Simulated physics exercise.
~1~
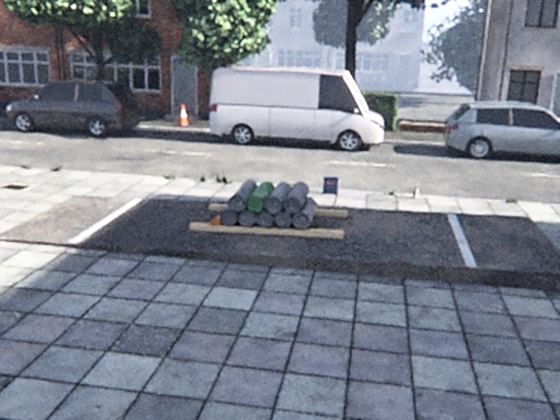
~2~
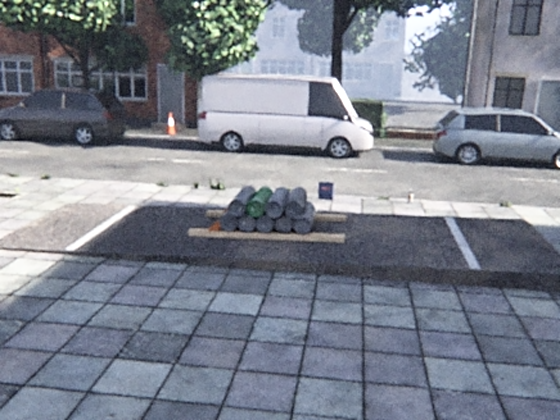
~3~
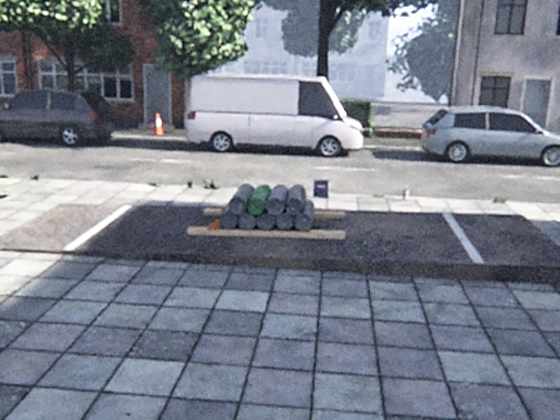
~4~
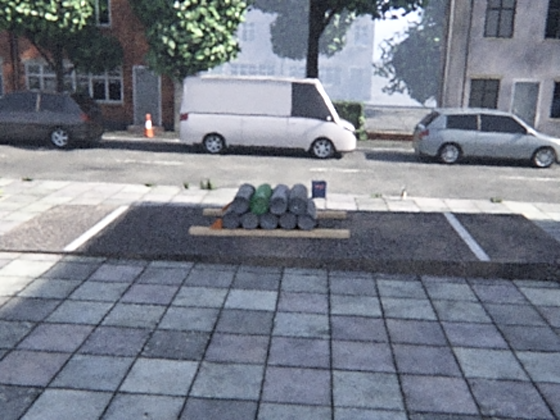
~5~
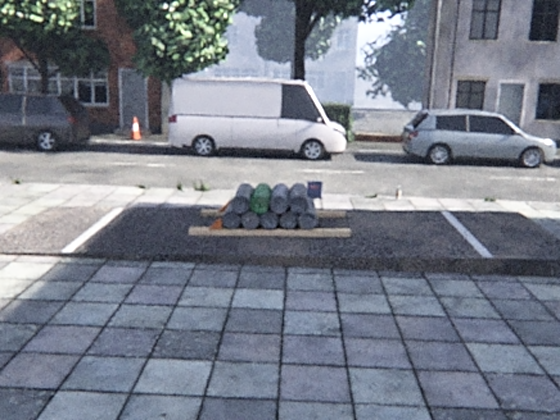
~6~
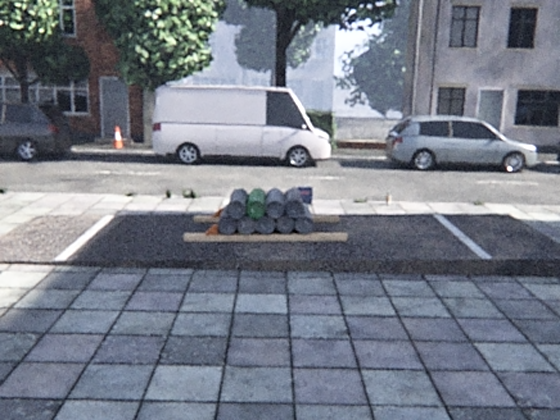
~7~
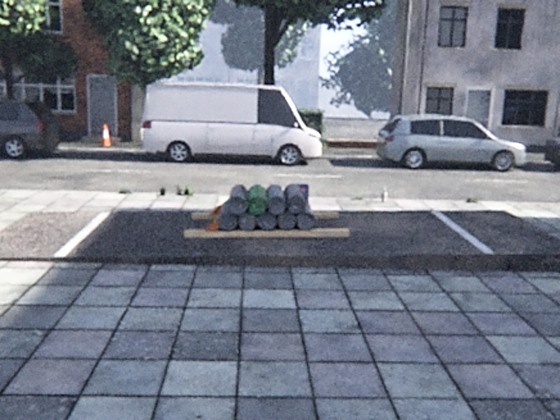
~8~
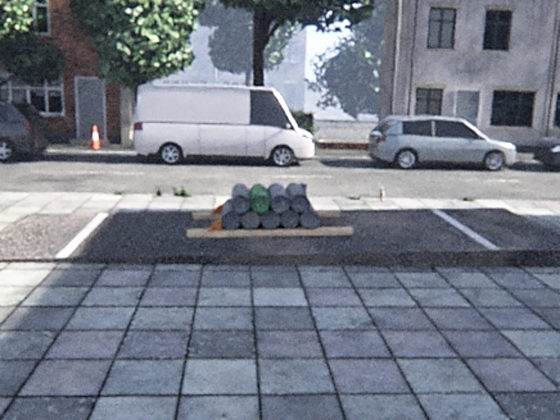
Stacked grey cylinders and a green one staying still on timber bearers beside a street as the view drifts slowly sideways.
